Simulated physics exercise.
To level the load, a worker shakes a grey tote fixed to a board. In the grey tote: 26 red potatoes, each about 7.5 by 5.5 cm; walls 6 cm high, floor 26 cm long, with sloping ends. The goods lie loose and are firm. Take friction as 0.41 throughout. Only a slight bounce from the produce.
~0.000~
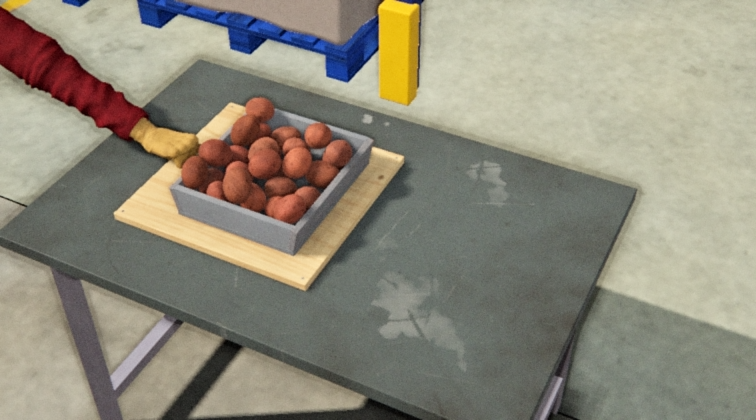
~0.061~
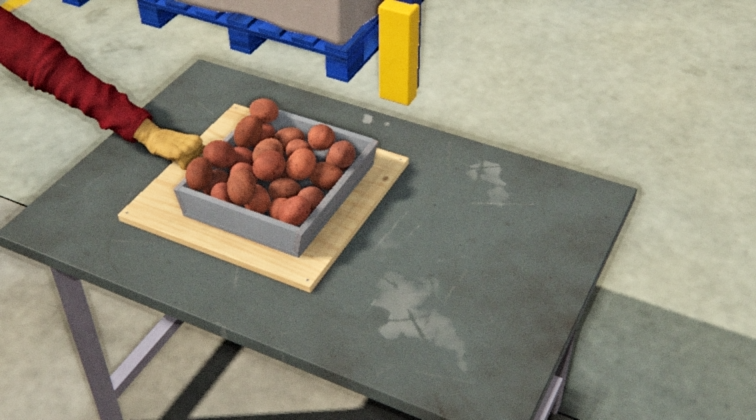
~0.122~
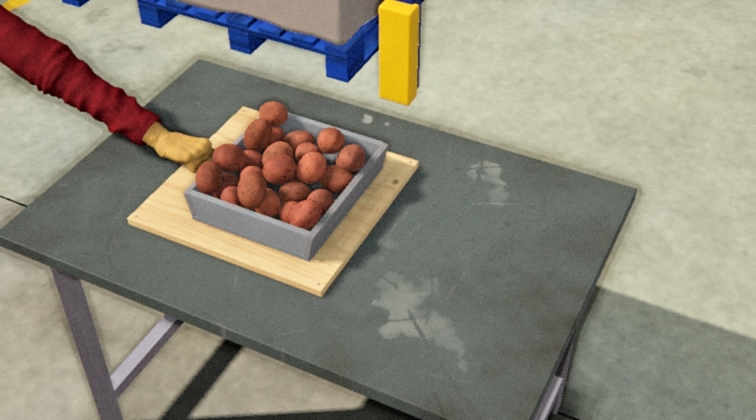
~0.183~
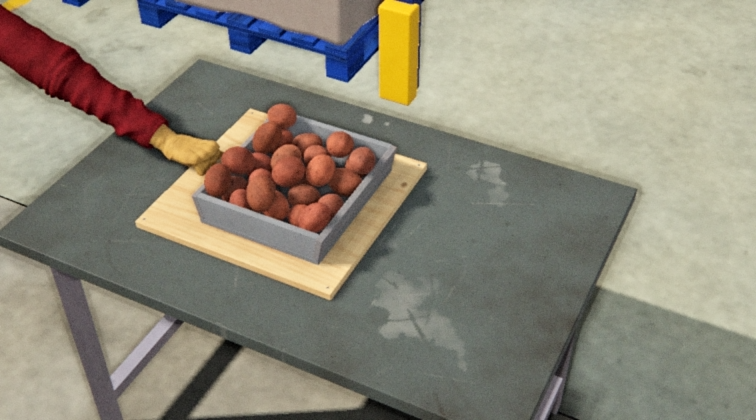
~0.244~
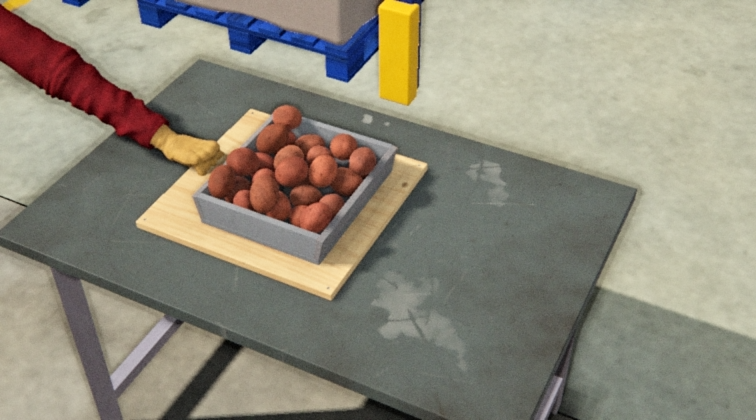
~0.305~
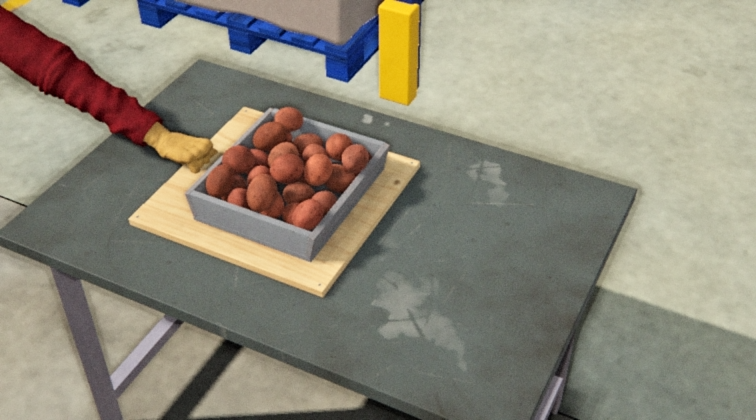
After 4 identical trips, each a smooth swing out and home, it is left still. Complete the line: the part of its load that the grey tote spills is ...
Fewer than one in six.
After 0.61 s, grey tote 26 in, 0 out.
After 1.00 s, grey tote 26 in, 0 out.
After 1.54 s, grey tote 26 in, 0 out.
When it is over (at 2.24 s), grey tote 26 in, 0 out. Asked share, 0 of 26, 0 per cent.
